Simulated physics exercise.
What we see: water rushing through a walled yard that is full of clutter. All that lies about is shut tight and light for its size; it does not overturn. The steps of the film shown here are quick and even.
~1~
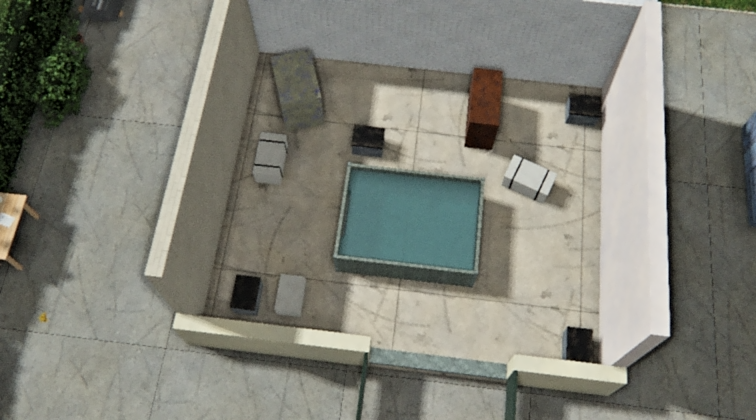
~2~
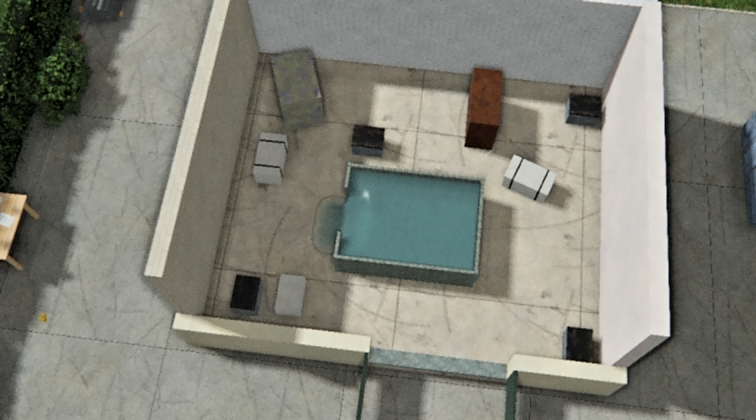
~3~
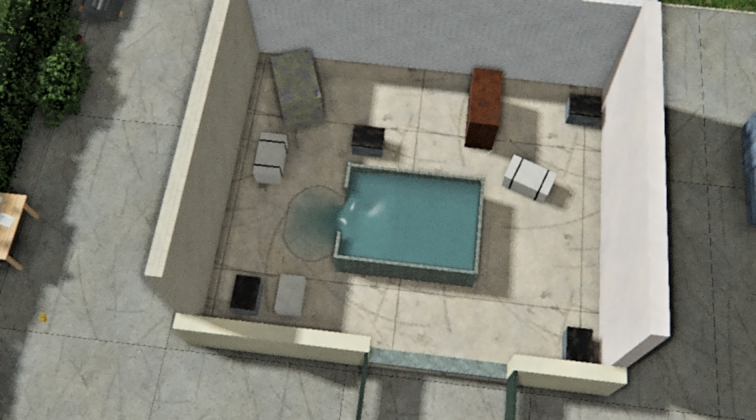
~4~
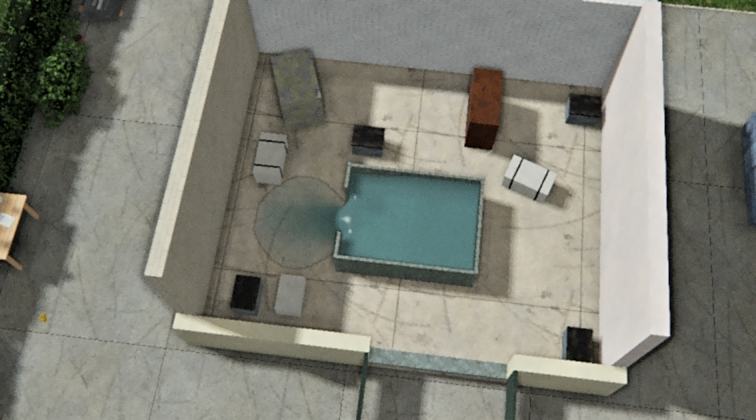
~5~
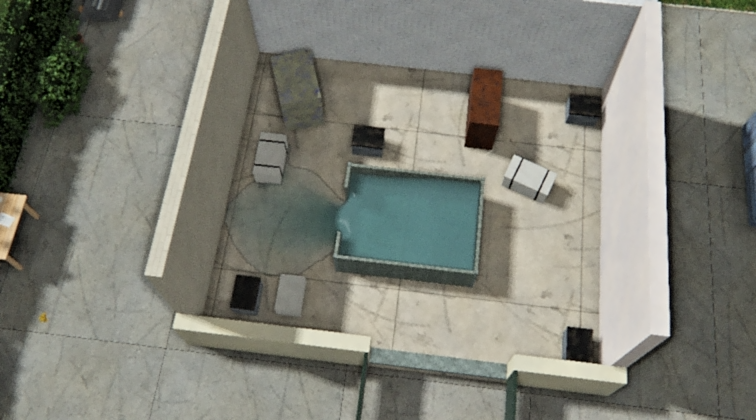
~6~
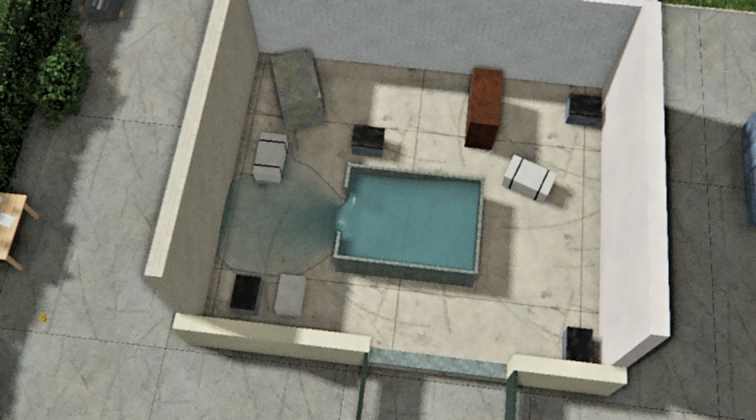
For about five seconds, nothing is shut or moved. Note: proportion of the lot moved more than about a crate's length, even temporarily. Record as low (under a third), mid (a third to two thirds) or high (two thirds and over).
Mid.
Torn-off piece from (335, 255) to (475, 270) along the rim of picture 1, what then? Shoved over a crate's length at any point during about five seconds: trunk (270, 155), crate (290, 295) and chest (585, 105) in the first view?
In turn: Moved that far, moved that far, stayed within it.
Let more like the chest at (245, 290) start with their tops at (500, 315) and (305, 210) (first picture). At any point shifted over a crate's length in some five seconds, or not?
In sequence: Travels that far, travels that far.
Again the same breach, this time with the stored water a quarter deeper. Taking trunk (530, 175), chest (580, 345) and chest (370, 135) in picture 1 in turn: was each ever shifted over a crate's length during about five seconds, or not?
Note, in sequence: Within that / within that / past that mark.
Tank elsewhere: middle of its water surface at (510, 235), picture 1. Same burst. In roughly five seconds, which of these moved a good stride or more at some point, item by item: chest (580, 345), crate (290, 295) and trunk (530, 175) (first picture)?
Taking them in order, fell short, went past that, fell short.
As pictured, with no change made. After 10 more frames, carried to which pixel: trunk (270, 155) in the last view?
Roughly at pixel (259, 95).
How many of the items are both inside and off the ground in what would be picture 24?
I get 2.
A moment on, 0 of 7 are well off their spots; 0 afloat.
Next, 1 of 7 are well off their spots; 1 afloat.
Later, 3 of 7 are well off their spots; 2 afloat.
In the end, 3 of 7 are well off their spots, and 3 have been at some point; 2 afloat.
